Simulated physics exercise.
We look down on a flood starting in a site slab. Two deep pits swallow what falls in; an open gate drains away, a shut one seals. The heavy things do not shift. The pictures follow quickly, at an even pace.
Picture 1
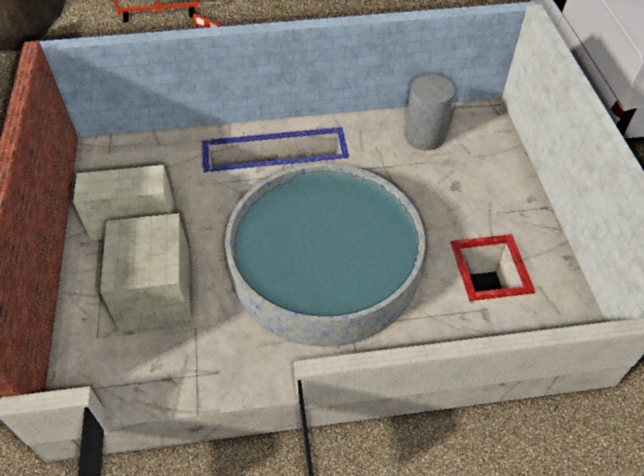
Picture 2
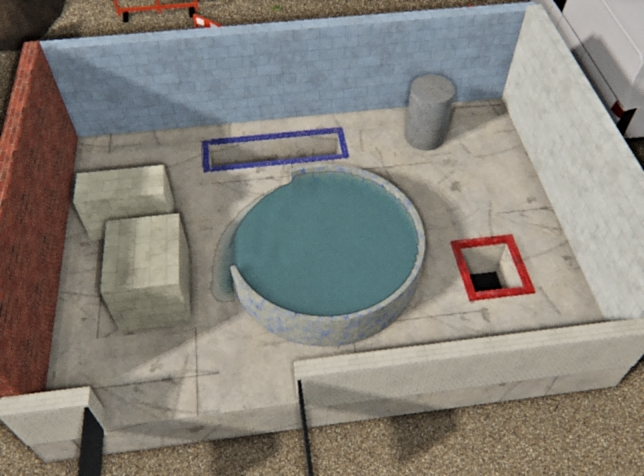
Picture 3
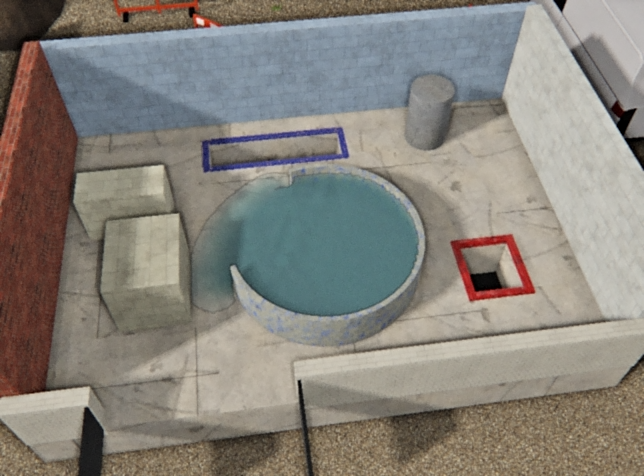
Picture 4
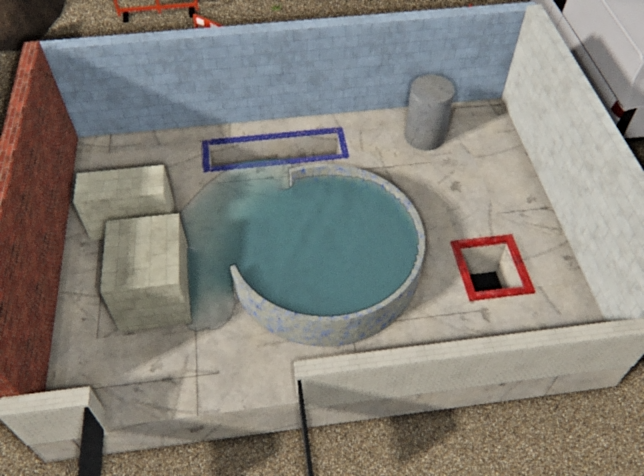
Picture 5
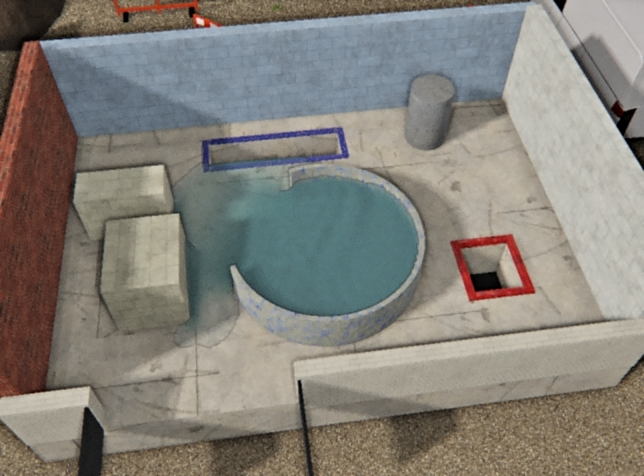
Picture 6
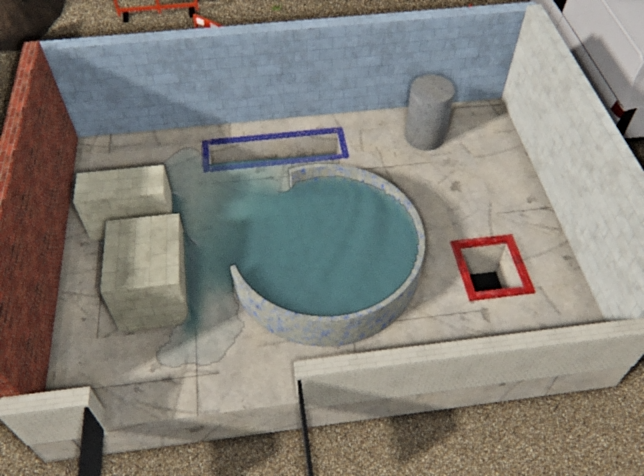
Water poured out through a gap that opened in the left side of the round tank, spread across the pale floor to the two blocks, then crept around them toward the back and front.
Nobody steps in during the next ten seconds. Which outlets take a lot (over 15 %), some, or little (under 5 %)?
The gate takes more than 15 %; the red pit takes less than 5 %; the blue pit takes more than 15 %.
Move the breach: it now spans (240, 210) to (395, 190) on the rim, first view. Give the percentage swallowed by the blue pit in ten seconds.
Parts in a hundred: Blue 60.
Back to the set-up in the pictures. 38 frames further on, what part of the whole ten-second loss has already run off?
Near 65 in a hundred.
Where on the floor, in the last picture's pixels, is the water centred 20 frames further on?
Roughly at (222, 235).
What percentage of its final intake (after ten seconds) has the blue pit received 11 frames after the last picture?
I make it 20 per cent.
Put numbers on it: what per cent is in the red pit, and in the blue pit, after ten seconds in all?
In turn 0 and 38 per cent.
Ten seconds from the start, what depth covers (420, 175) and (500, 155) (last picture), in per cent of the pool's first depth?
In turn 2 and 2 in a hundred.
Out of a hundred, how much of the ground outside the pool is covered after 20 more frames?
About 50 per cent.
A moment on, water covers 30 % of the floor; the gate 0 %, the red pit 0 %, the blue pit 4 %.
Next, water covers 40 % of the floor; the gate 2 %, the red pit 0 %, the blue pit 7 %.
Then, water covers 50 % of the floor; the gate 6 %, the red pit 0 %, the blue pit 14 %.
Later, water covers 60 % of the floor; the gate 13 %, the red pit 0 %, the blue pit 28 %.
In the end, water covers 60 % of the floor; the gate 24 %, the red pit 0 %, the blue pit 38 %.
